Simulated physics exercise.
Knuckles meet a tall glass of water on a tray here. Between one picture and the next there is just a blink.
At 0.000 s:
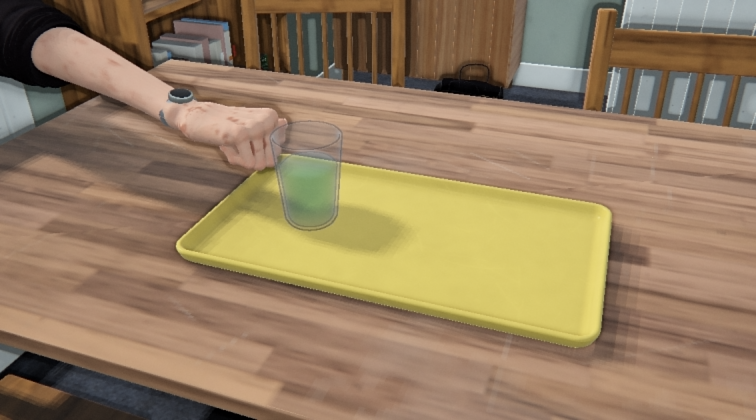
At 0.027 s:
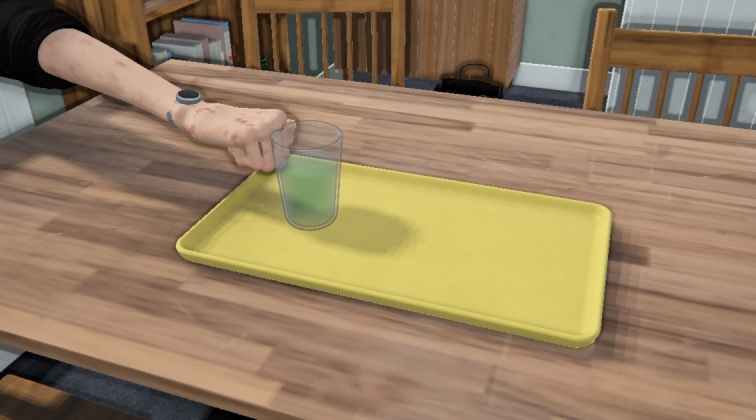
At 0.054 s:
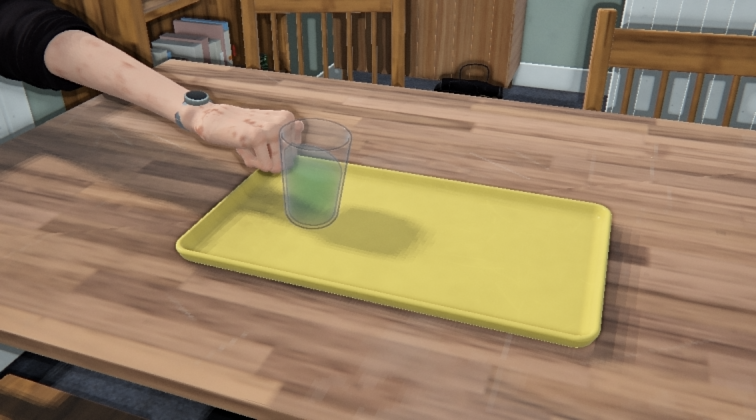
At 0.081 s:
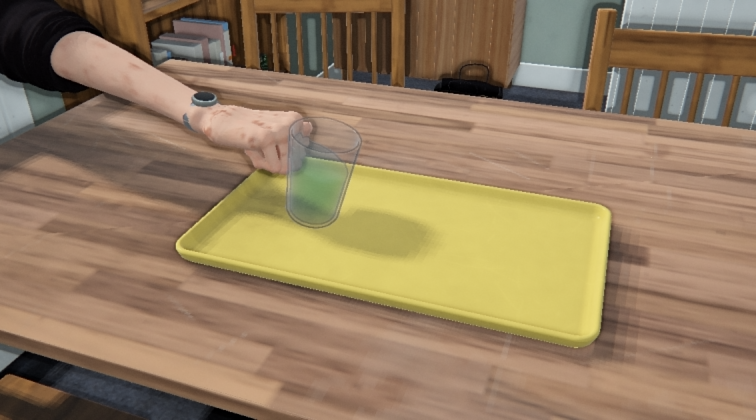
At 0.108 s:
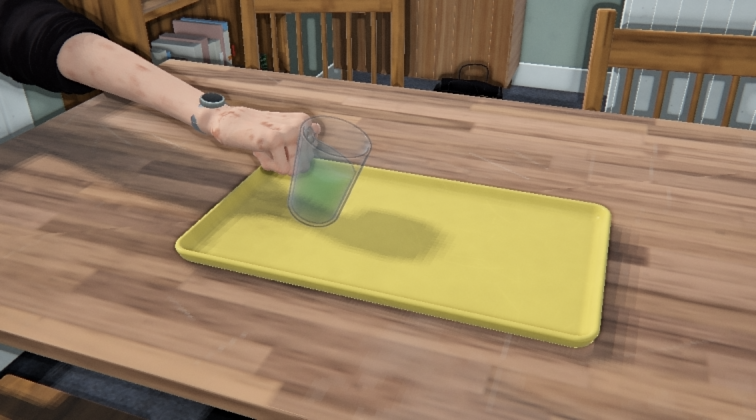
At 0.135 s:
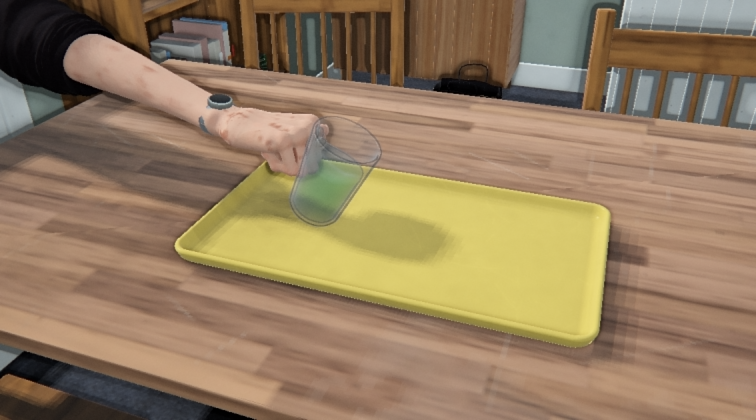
A hand's knuckles pressing against a tall glass of green-tinted water on a yellow tray, tilting it steadily to the right.
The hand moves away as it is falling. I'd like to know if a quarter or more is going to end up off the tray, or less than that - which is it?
Over a quarter exits.
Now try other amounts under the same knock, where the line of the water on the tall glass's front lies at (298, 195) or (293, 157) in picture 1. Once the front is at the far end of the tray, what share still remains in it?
About 40 per cent, then about 40 per cent.
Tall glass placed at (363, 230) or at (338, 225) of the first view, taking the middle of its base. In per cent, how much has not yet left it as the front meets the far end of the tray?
About 60 per cent, then about 50 per cent.
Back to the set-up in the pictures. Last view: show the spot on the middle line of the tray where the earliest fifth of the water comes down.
Impact centre, mid-line: Approx. (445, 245).
A moment on, the tall glass is falling and 99 per cent is in the glass, 0 on the tray and 1 above or beyond its rim.
Next, the tall glass lies on its side and 59 per cent is in the glass, 31 on the tray and 10 above or beyond its rim.
Then the tall glass lies on its side and 27 per cent is in the glass, 63 on the tray and 11 above or beyond its rim.
Later the tall glass lies on its side and 14 per cent is in the glass, 45 on the tray and 41 above or beyond its rim.
Finally, 63 per cent is held by tray and glass, 37 is off the tray.
